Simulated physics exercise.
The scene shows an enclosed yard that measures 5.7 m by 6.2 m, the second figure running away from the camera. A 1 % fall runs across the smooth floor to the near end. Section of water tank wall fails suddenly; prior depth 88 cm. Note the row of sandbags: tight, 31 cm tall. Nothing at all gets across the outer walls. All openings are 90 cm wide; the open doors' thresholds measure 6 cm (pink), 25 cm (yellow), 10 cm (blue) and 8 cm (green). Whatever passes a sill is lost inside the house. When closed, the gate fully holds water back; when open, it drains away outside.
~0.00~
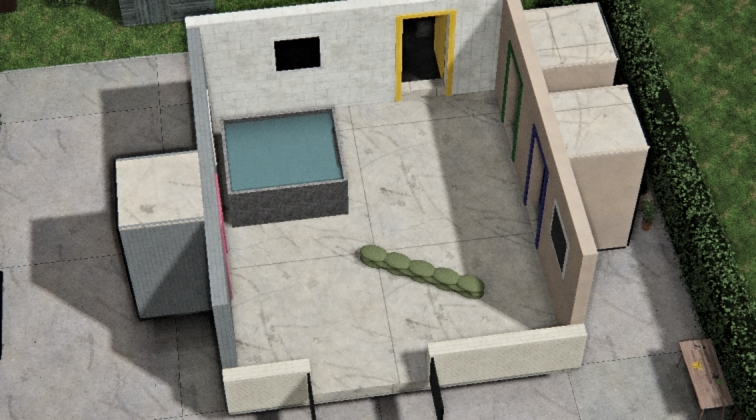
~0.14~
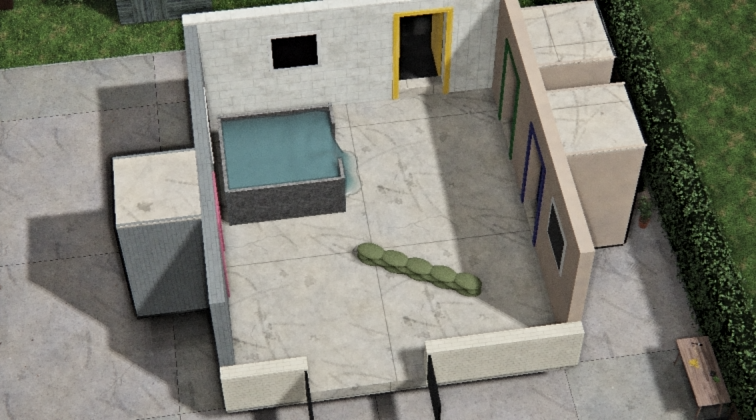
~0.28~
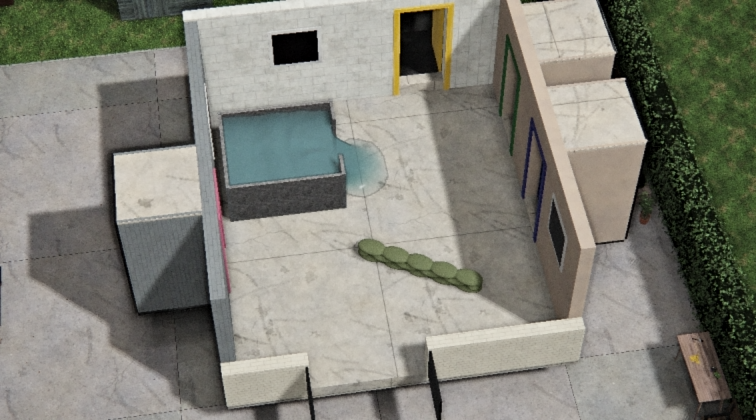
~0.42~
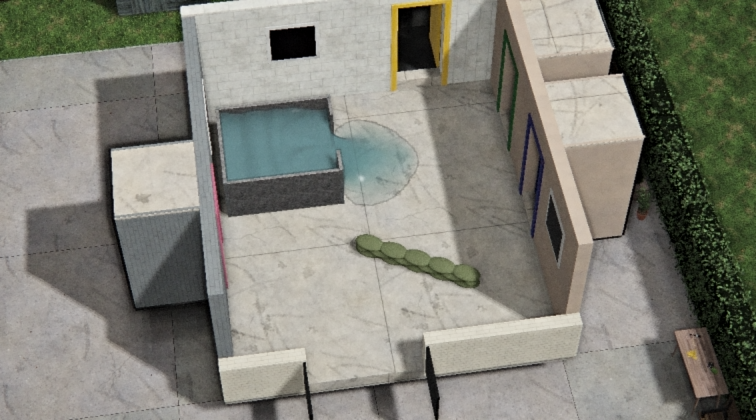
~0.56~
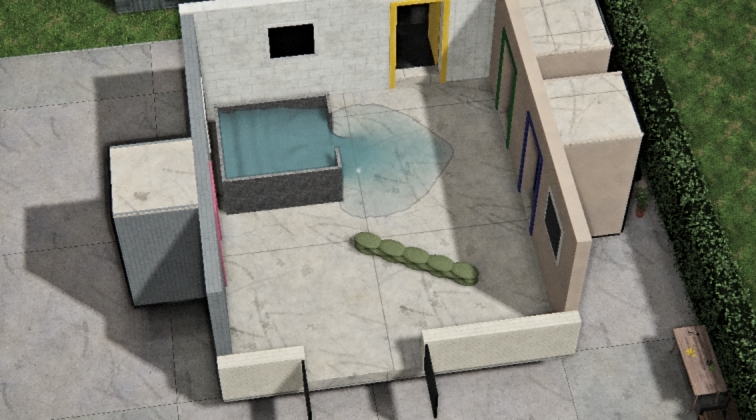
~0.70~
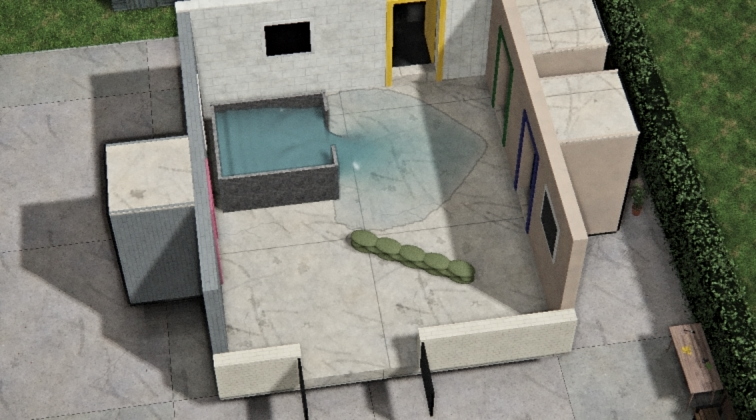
The clip shows a raised water tank inside a walled yard, seen from above; water bursts from its right side and spreads across the pale floor in a widening pool, between a yellow-framed doorway and a row of green sandbags.
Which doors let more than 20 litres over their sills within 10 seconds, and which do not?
In 10 seconds, the pink door stays within 20 litres; the yellow door stays within 20 litres; the blue door lets more through; the green door lets more through.
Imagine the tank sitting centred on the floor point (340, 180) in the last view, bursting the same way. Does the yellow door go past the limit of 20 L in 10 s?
So the yellow door keeps within it.
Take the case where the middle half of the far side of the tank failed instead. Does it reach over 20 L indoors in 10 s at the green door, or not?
Compared with the limit, green is more.
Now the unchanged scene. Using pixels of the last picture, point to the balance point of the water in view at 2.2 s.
At roughly (355, 165).
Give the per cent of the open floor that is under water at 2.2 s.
Wet share: Near 45 percent.
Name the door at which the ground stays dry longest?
Result: Pink door.
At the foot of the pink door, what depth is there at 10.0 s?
The depth comes to around 9.5 centimetres.
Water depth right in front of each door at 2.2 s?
Depths: Pink door 0 cm, yellow door 16 cm, blue door 23 cm, green door 33 cm.
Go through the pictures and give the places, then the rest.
The first picture shows the water tank at (283, 152) is whole and still, 88 cm deep.
In the second picture, water pours out at (336, 164) and has run 0.6 m, to a hidden place; typically 12 cm deep outside, 88 cm at the water tank's back.
In the third picture, the front is at (383, 174), 0.9 m from the gap at (337, 160); 0.9 m2 of floor is under water; 88 cm left at the back of the water tank.
In the fourth picture, the front is at (412, 151), 1.5 m from the gap at (334, 156); 2.2 m2 of floor is under water; 86 cm left at the back of the water tank.
In the fifth picture, water pours out at (333, 154) and has run 2.2 m, to (449, 152); typically 6 cm deep outside, 77 cm at the water tank's back.
In the sixth picture, the front is at (483, 146), 3.0 m from the gap at (329, 152); 6.8 m2 of floor is under water; 74 cm left at the back of the water tank.
After 1.4 s water covers 40 % of the floor and is deepest (48 cm) near (334, 165); pink door not reached, yellow door 18 cm at the sill, 0 L in, blue door 19 cm at the sill, 3 L in, green door 16 cm at the sill, 47 L in.
After 2.2 s water covers 45 % of the floor and is deepest (44 cm) near (496, 125); pink door not reached, yellow door 16 cm at the sill, 0 L in, blue door 23 cm at the sill, 43 L in, green door 33 cm at the sill, 165 L in.
After 3.5 s water covers 50 % of the floor and is deepest (30 cm) near (550, 326); pink door not reached, yellow door 14 cm at the sill, 0 L in, blue door 16 cm at the sill, 87 L in, green door 20 cm at the sill, 307 L in.
After 6.0 s water covers 80 % of the floor and is deepest (22 cm) near (552, 335); pink door not reached, yellow door 10 cm at the sill, 0 L in, blue door 11 cm at the sill, 108 L in, green door 15 cm at the sill, 417 L in.
After 10.0 s water covers 95 % of the floor and is deepest (15 cm) near (552, 335); pink door 9 cm at the sill, 4 L in, yellow door 5 cm at the sill, 0 L in, blue door 7 cm at the sill, 110 L in, green door 8 cm at the sill, 446 L in.
